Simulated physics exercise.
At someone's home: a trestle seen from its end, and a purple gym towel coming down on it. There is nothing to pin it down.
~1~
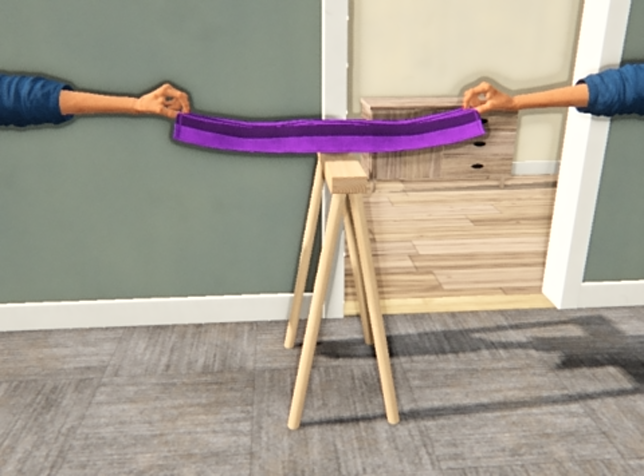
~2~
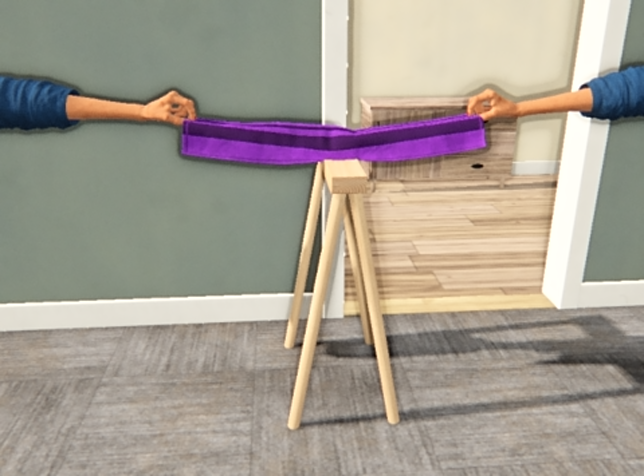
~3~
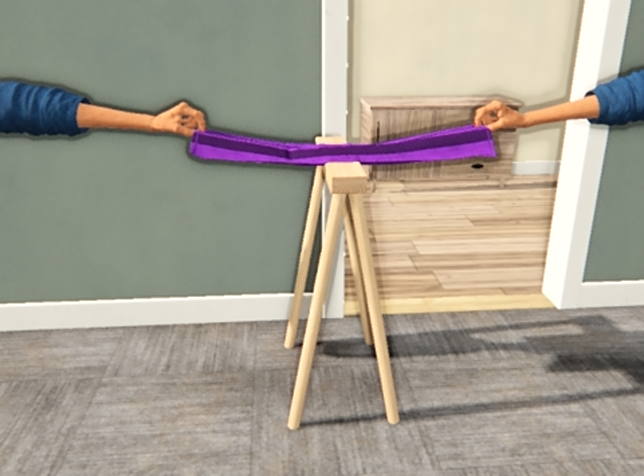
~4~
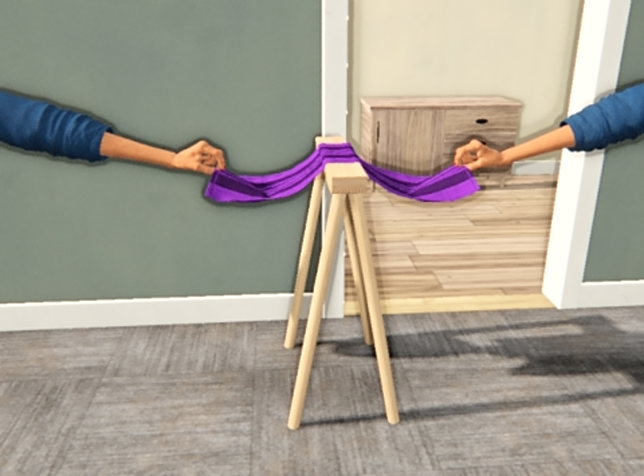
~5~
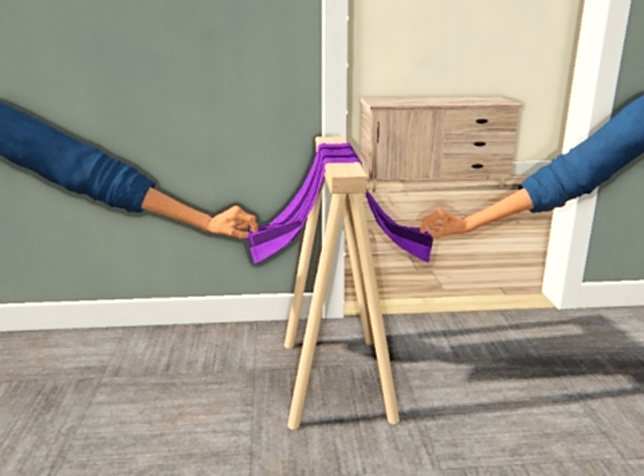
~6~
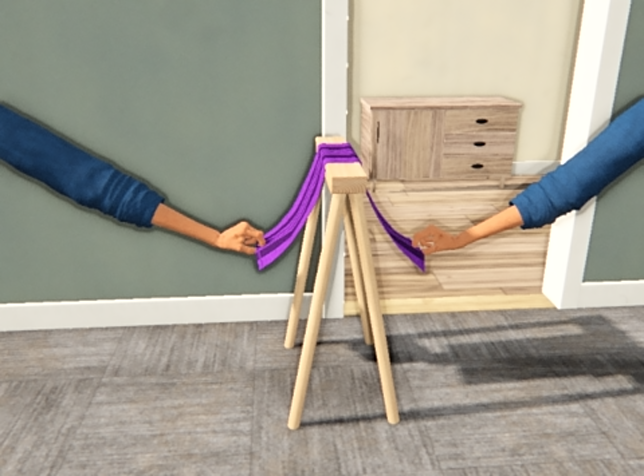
Two hands lowering a purple towel across the top of a wooden trestle, then drawing its ends down and inward on both sides.
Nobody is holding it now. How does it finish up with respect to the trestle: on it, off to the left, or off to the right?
It finishes on it, where it was.
Then, 0.64 s past the final frame, gym towel hanging on both sides, left end near (365, 258), right end near (306, 267).
Then, 1.48 s past the final frame, gym towel hanging on both sides, left end near (351, 265), right end near (328, 275).
When it is over, gym towel hanging on both sides, left end near (333, 270), right end near (334, 276). The purple gym towel stays on top.
